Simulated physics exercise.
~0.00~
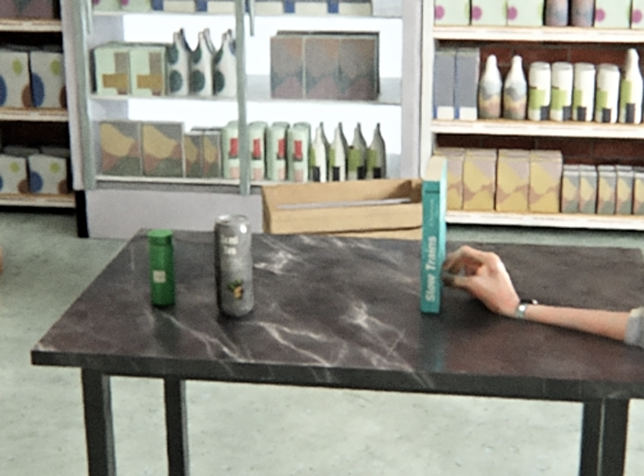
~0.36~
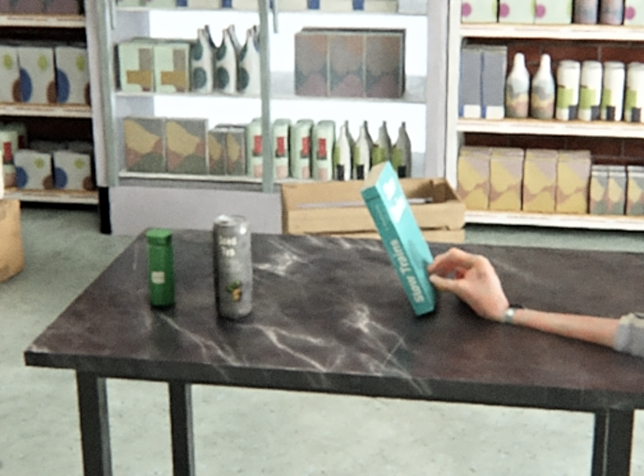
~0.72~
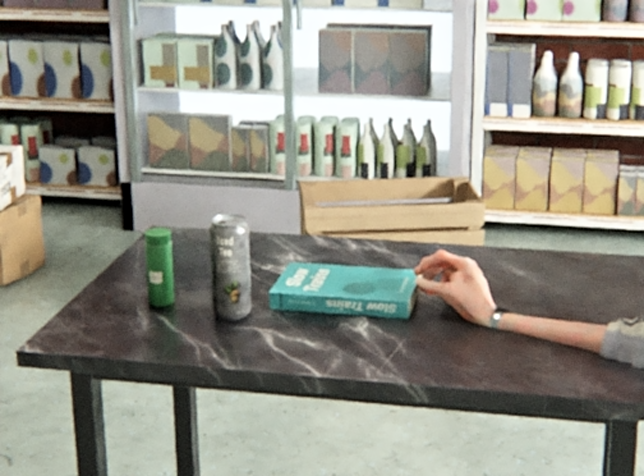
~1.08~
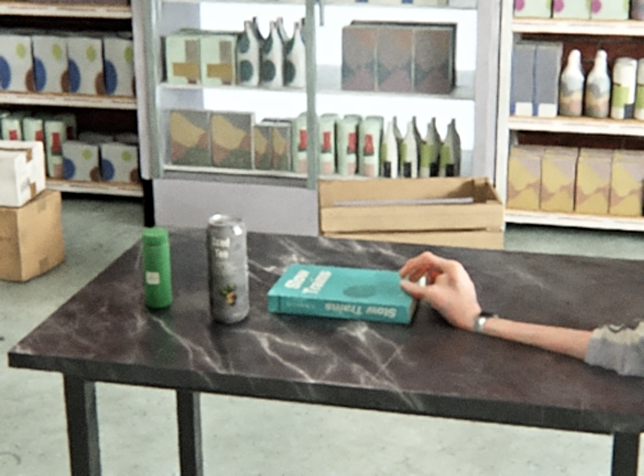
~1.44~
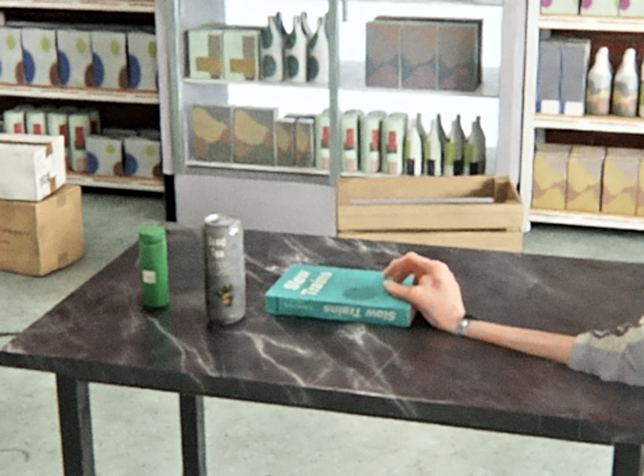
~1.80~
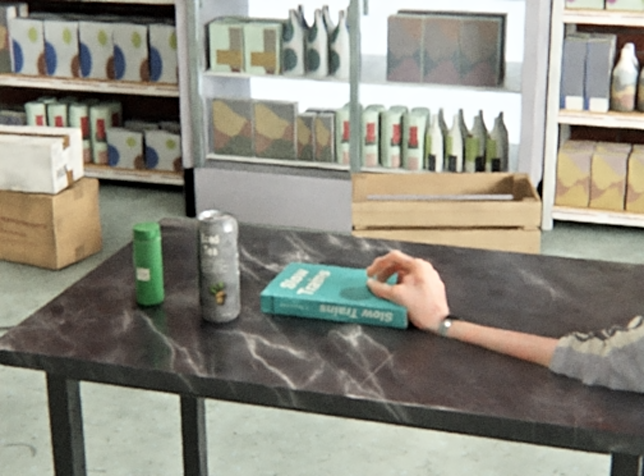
The video shows a hand pushing an upright turquoise book on a dark marbled table beside a green shaker and a grey can. The book tilts left, topples and ends lying flat with the hand by it, while the shaker and can stay standing.
